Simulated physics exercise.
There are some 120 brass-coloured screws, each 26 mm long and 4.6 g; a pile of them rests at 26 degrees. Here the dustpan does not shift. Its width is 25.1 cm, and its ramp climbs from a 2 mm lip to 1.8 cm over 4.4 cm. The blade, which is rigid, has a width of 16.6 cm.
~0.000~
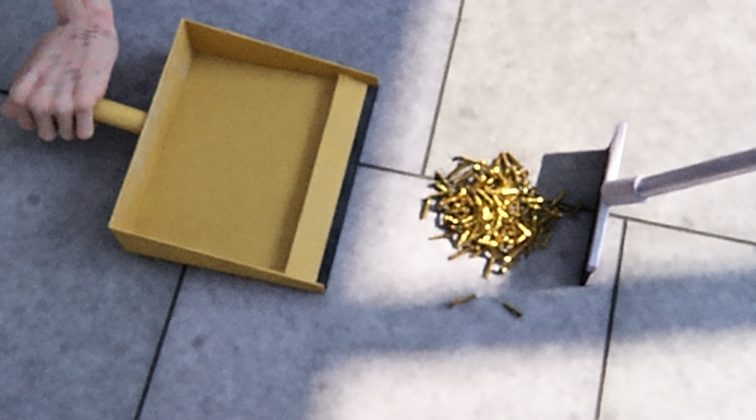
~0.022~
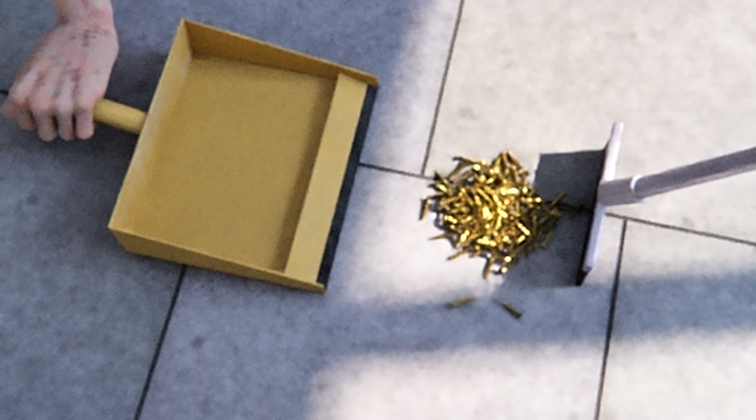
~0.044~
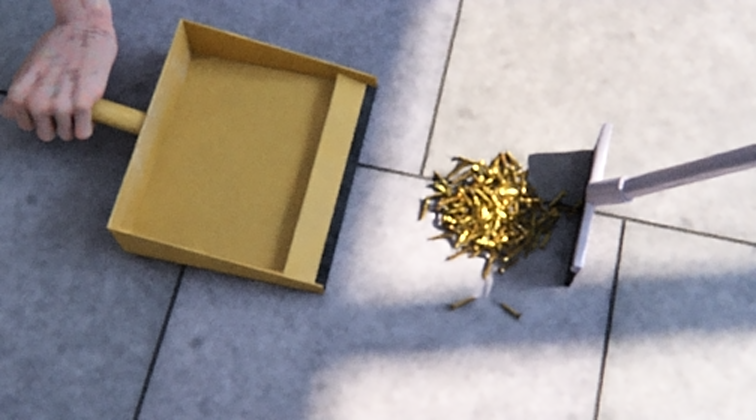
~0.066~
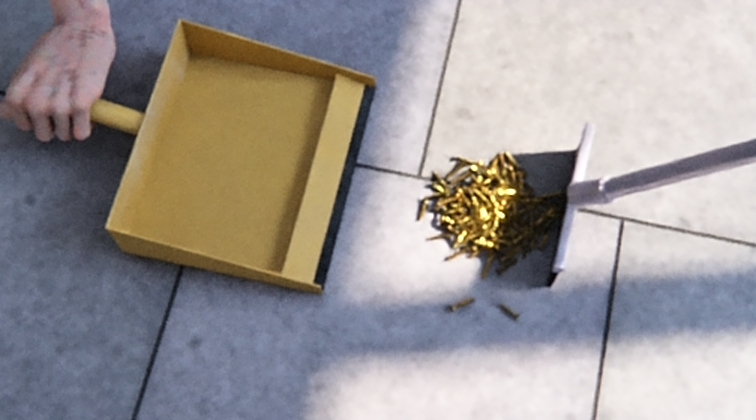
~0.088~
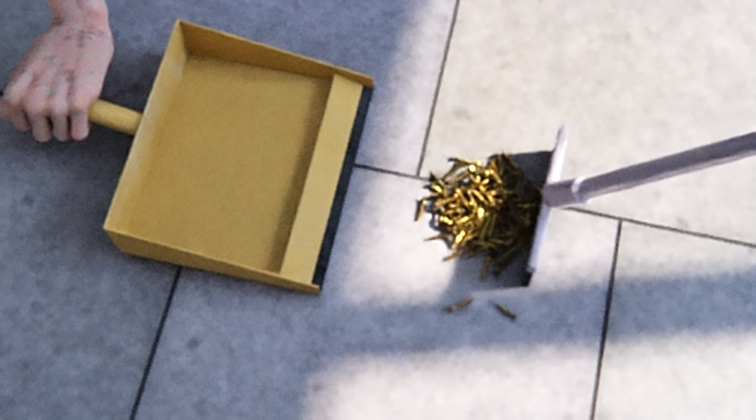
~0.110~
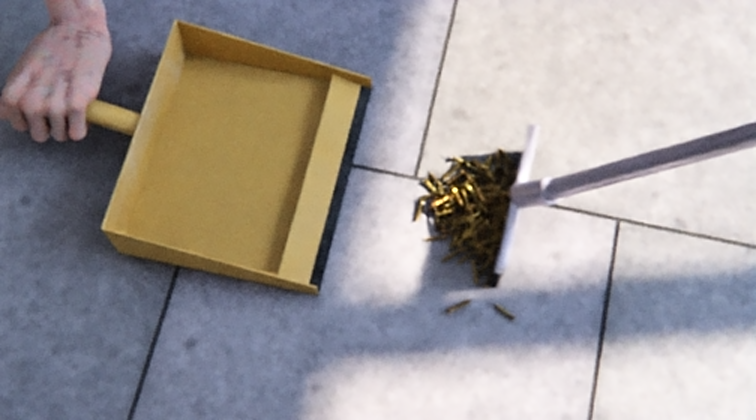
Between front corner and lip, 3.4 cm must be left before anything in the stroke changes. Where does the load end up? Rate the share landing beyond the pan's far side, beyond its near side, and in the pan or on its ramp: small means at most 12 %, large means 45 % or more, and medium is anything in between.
Shares: Far side - small; near side - small; pan - large.
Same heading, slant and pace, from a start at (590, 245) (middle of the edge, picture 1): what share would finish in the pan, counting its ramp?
Roughly 55 percent, ramp included.
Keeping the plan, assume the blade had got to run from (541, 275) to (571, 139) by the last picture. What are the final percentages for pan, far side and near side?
Pan 25; far 0; near 5.
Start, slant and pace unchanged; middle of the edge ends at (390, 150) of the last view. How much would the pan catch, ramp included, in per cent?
I'd expect around 65 per cent.
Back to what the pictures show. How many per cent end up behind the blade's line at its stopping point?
Roughly 0 percent of it.
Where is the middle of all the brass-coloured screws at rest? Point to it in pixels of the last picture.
At about (327, 193).
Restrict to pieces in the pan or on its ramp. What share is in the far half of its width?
Some 30 per cent.
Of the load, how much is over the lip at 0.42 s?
About 70 percent up to then.
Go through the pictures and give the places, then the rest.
Blade from (592, 266) to (619, 130), moved 0.0 cm, 0 of the pieces shifted so far; middle of the pieces at (493, 206); pan at (239, 163), in the first picture.
Blade from (588, 266) to (616, 130), moved 0.3 cm, 0 of the pieces shifted so far; middle of the pieces at (492, 206), in the second picture.
Blade from (577, 267) to (605, 131), moved 1.4 cm, 0 of the pieces shifted so far; middle of the pieces at (491, 206), in the third picture.
Blade from (558, 267) to (587, 131), moved 3.1 cm, 3 of the pieces shifted so far; middle of the pieces at (489, 207), in the fourth picture.
Blade from (532, 268) to (563, 132), moved 5.5 cm, 26 of the pieces shifted so far; middle of the pieces at (487, 207), in the fifth picture.
Blade from (500, 268) to (532, 132), moved 8.5 cm, 97 of the pieces shifted so far; middle of the pieces at (473, 212); pan at (232, 164). The blade's pace is about 1.41 m/s, heading 13 degrees towards the viewer's side, in the sixth picture.
After 0.18 s, middle of the blade 9 cm from the lip; 0 % over the lip, far side 0 %, near side 0 %.
After 0.23 s, middle of the blade 5 cm from the lip; 20 % over the lip, far side 0 %, near side 0 %.
After 0.42 s, middle of the blade 4 cm from the lip; 70 % over the lip, far side 0 %, near side 0 %.
By 1.3 s all is still; far side 0 %, near side 0 %, pan 65 %, in front of the lip or behind the blade 35 %.
